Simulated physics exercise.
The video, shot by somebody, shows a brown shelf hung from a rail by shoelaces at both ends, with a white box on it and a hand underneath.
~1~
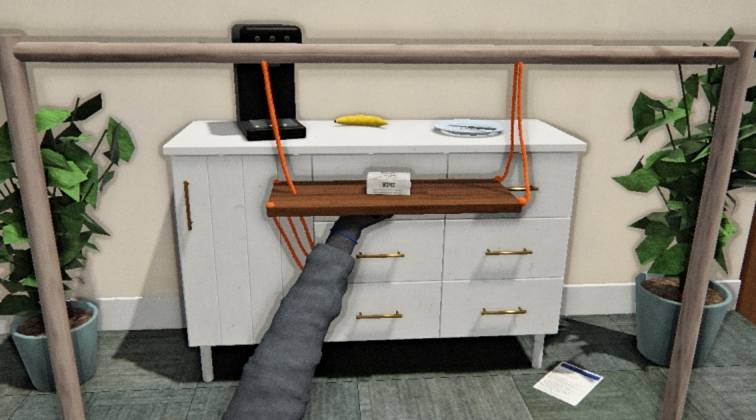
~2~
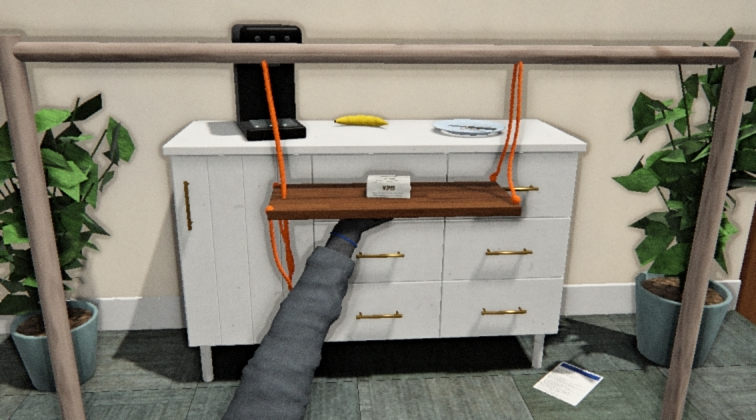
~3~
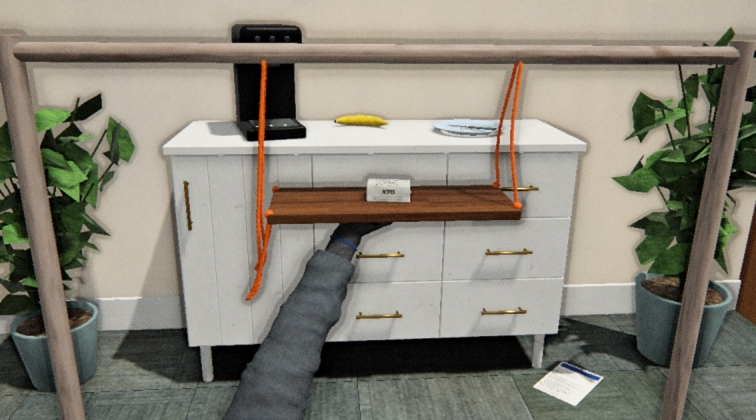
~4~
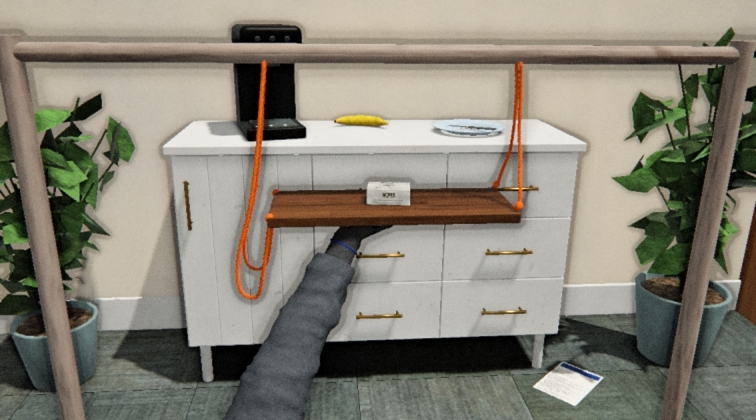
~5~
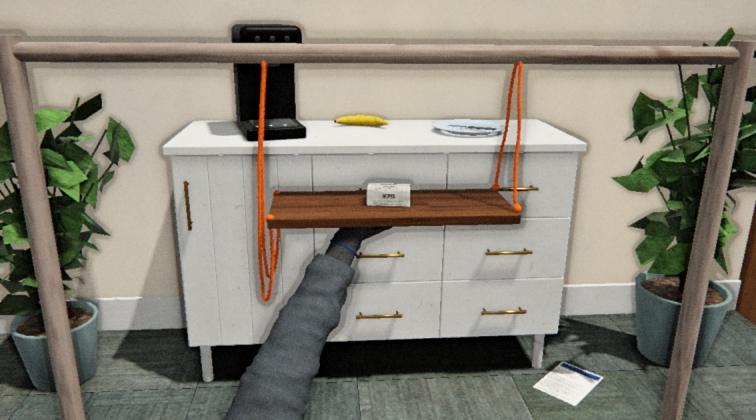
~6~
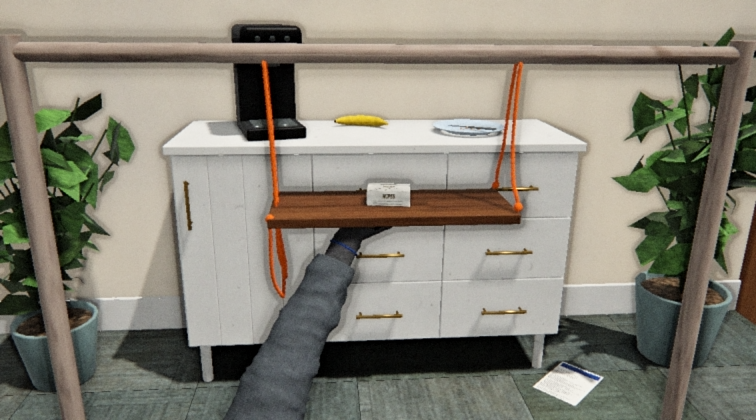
In front of a white dresser, a hand under a hanging brown shelf lowering it slightly with its white box as slack left shoelaces sway.
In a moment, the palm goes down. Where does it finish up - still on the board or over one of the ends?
It finishes over the left end.
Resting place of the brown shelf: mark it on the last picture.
It stops near (421, 285) in the last view.
Then, 0.60 s later than the last view, board tipped 51° down to the left; box falling near (172, 360).
Then, 1.24 s later than the last view, board tipped 54° down to the left; box on the floor.
Finally, board tipped 50° down to the left; box on the floor. The white box drops leftwards.
